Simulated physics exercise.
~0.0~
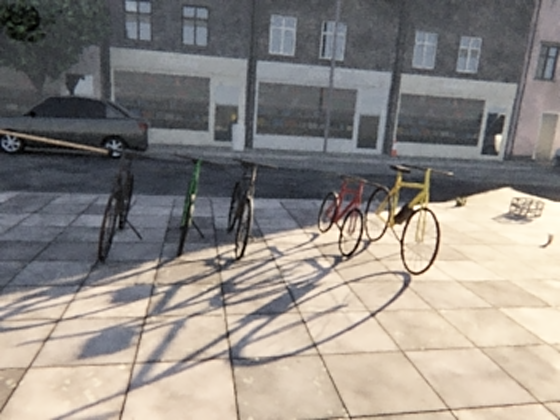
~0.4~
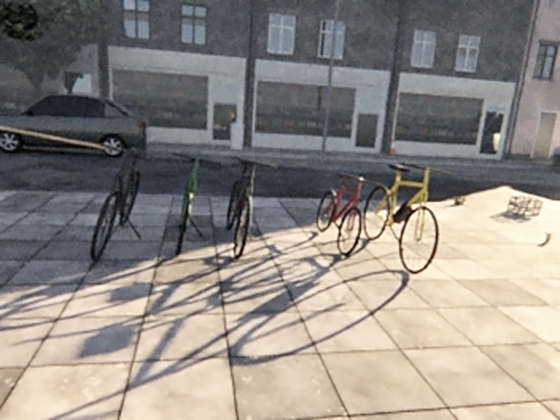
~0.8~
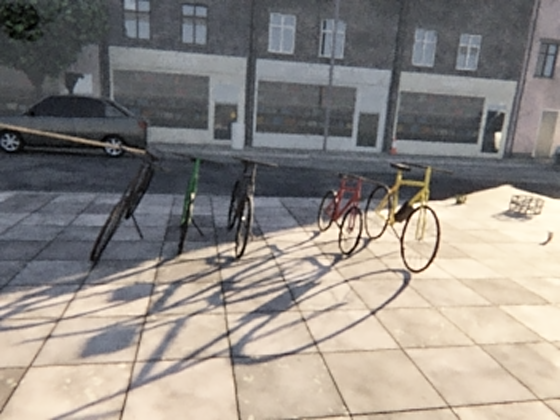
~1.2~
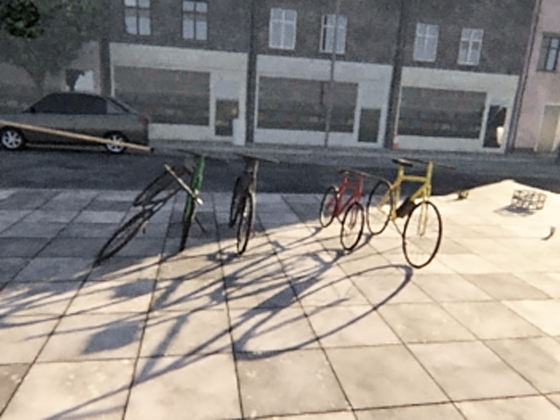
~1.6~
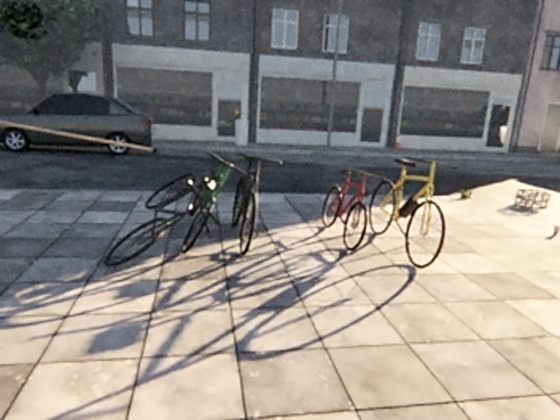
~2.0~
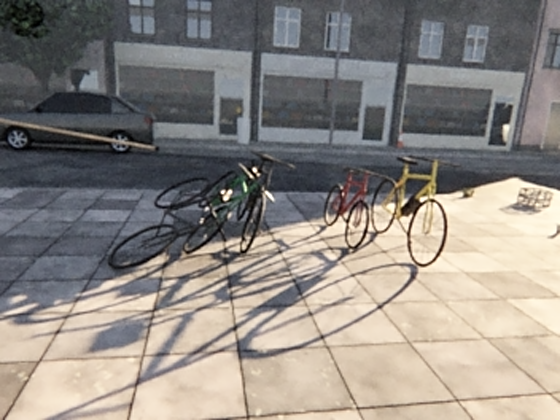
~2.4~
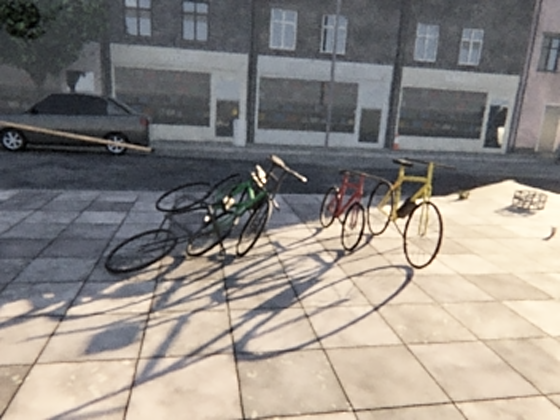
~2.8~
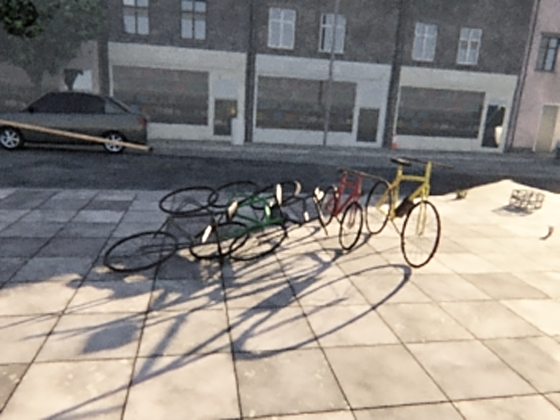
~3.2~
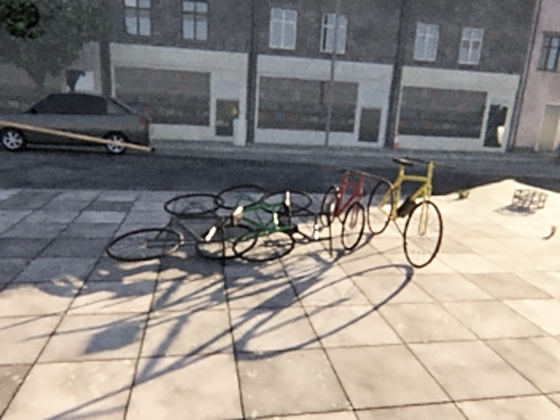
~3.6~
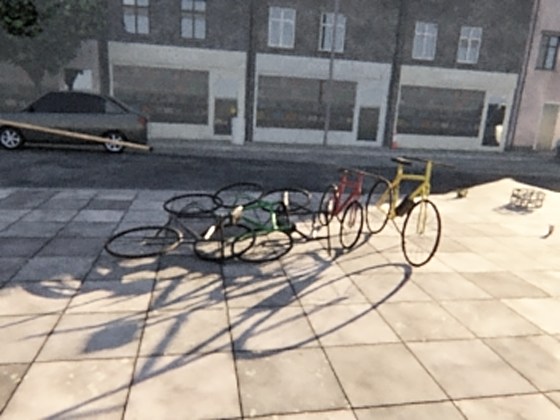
Five bicycles stand in a loose row on a sunlit paved square, seen from a slightly swaying viewpoint, with a dark one at left, then a green one, another dark one, a red one and a yellow one at right. Behind them are a road, a grey car and a row of buildings. A pale pole at left shifts right, and the leftmost bicycle tilts over to the right. It drops against the green bicycle, which tips into the second dark one, and all three sink into a tangled heap. The red and yellow bicycles stay standing beside it.
